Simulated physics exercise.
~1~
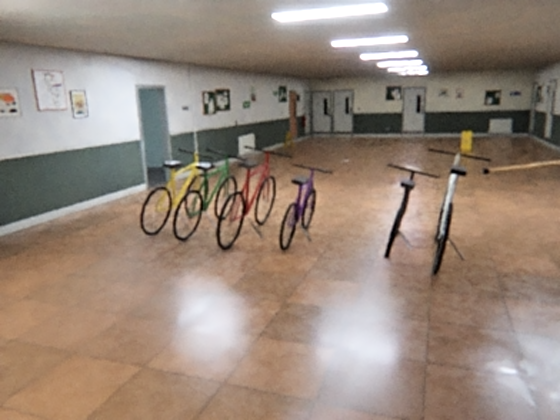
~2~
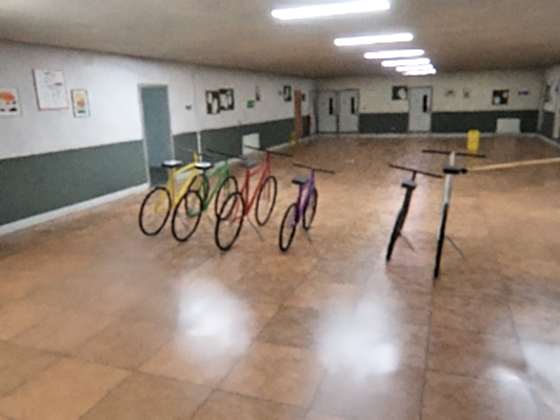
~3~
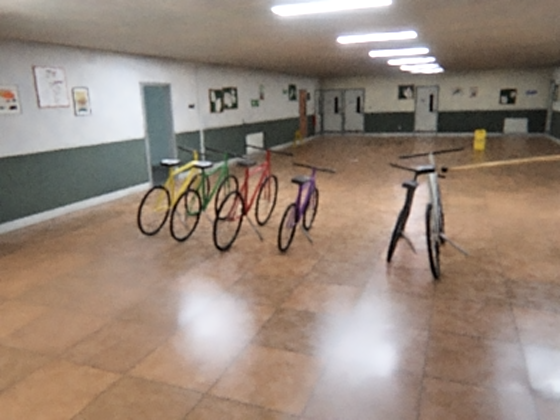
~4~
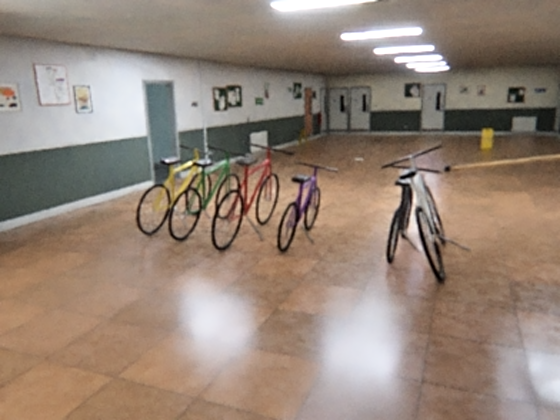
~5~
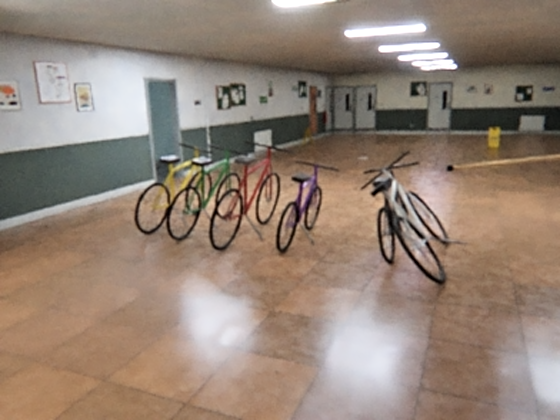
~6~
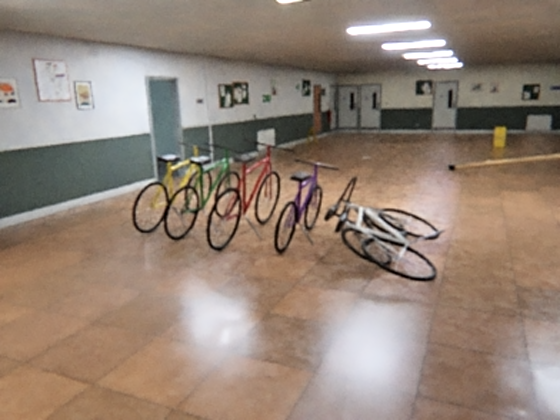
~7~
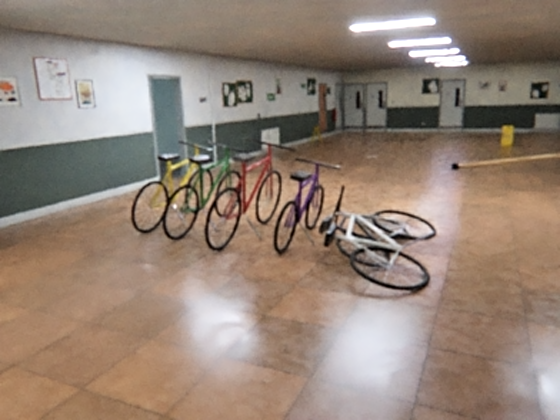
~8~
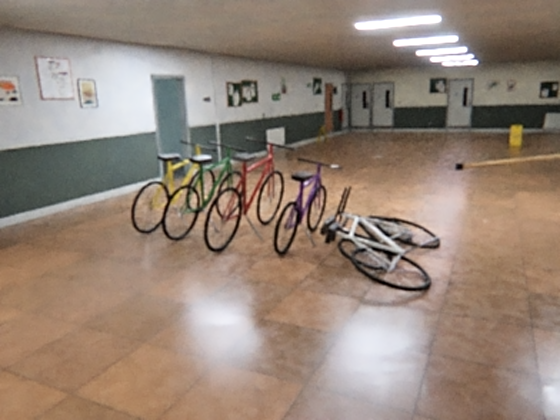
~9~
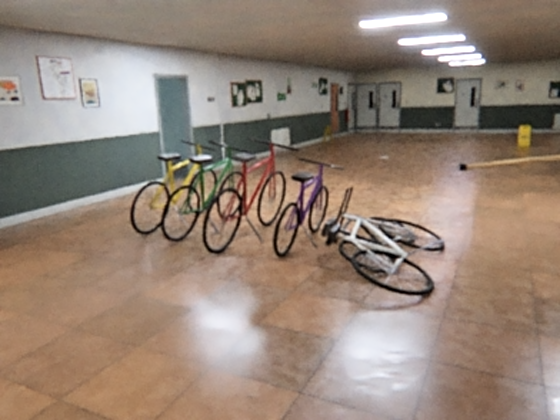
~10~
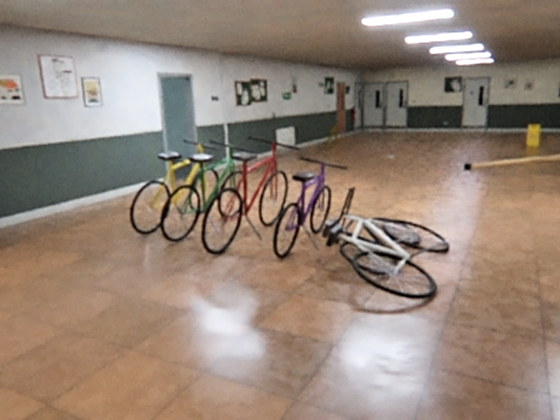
In a long hall, two bicycles at the right topple leftward while four stay standing.
